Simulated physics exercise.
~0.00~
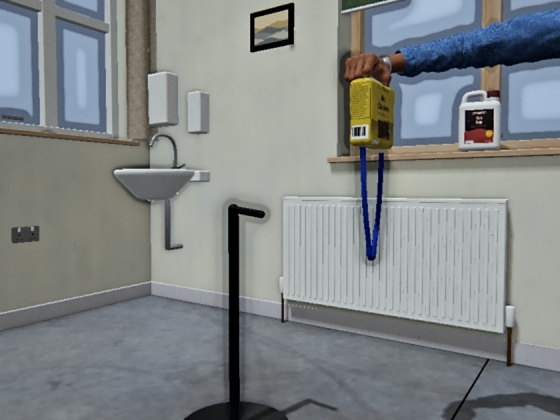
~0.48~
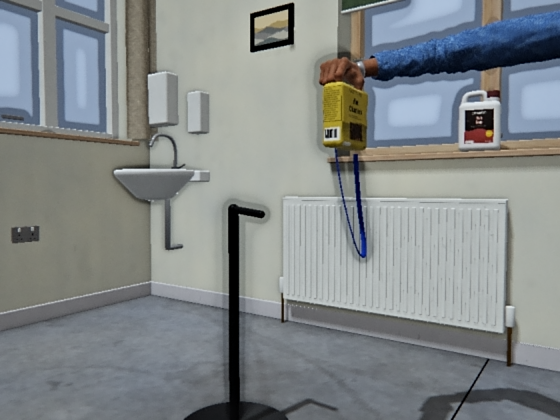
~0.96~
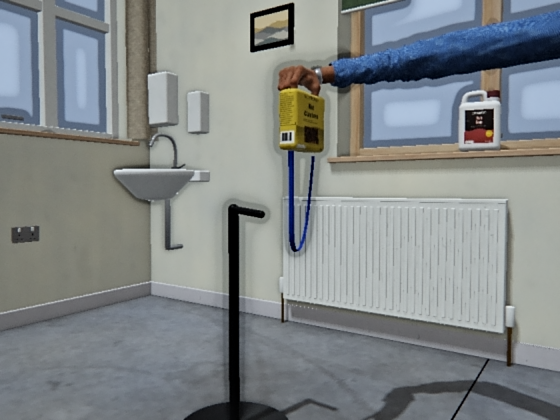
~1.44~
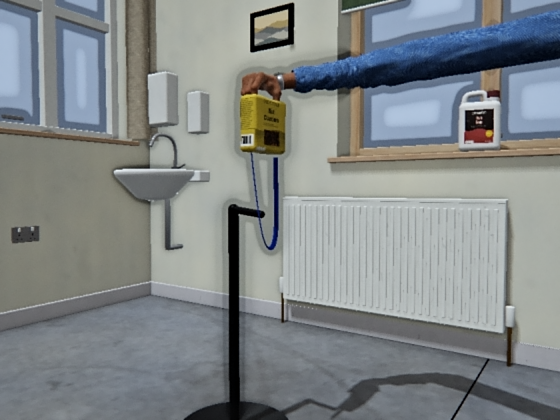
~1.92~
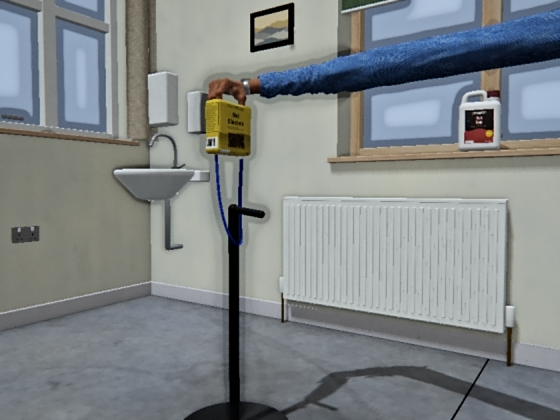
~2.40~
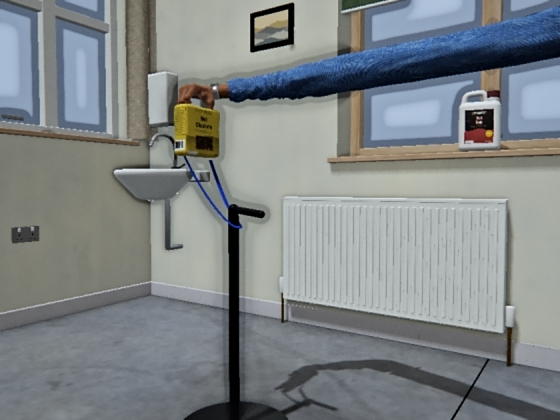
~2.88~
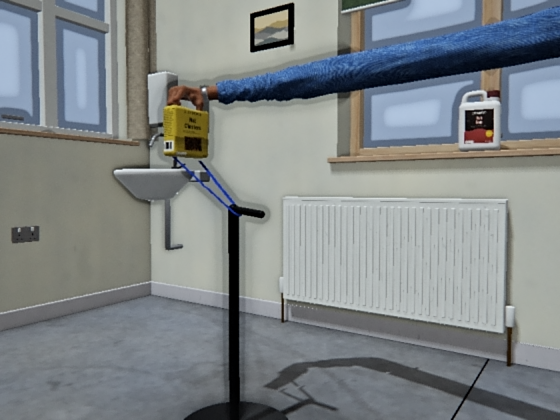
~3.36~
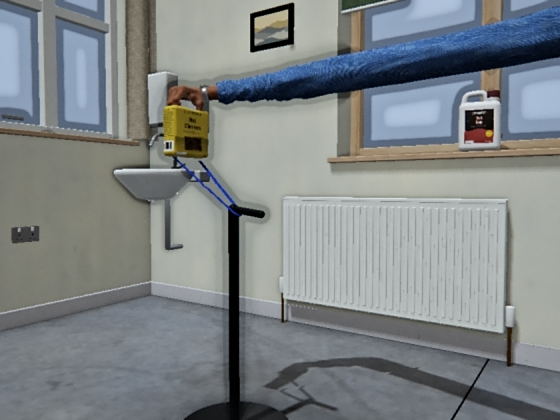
A yellow pouch with a blue loop dangling beneath it is held by a hand in a blue sleeve, reaching in from the right of a plain room seen from a fixed view. A black hooked post stands in front, with a white radiator and a white container on the windowsill to the right, and a sink to the left. The arm carries the pouch steadily left, away from the window and over the post. As the pouch passes beyond it, the trailing loop catches on the post and stretches slanting and tight. The hand stops near the sink, the pouch still upright and snagged.
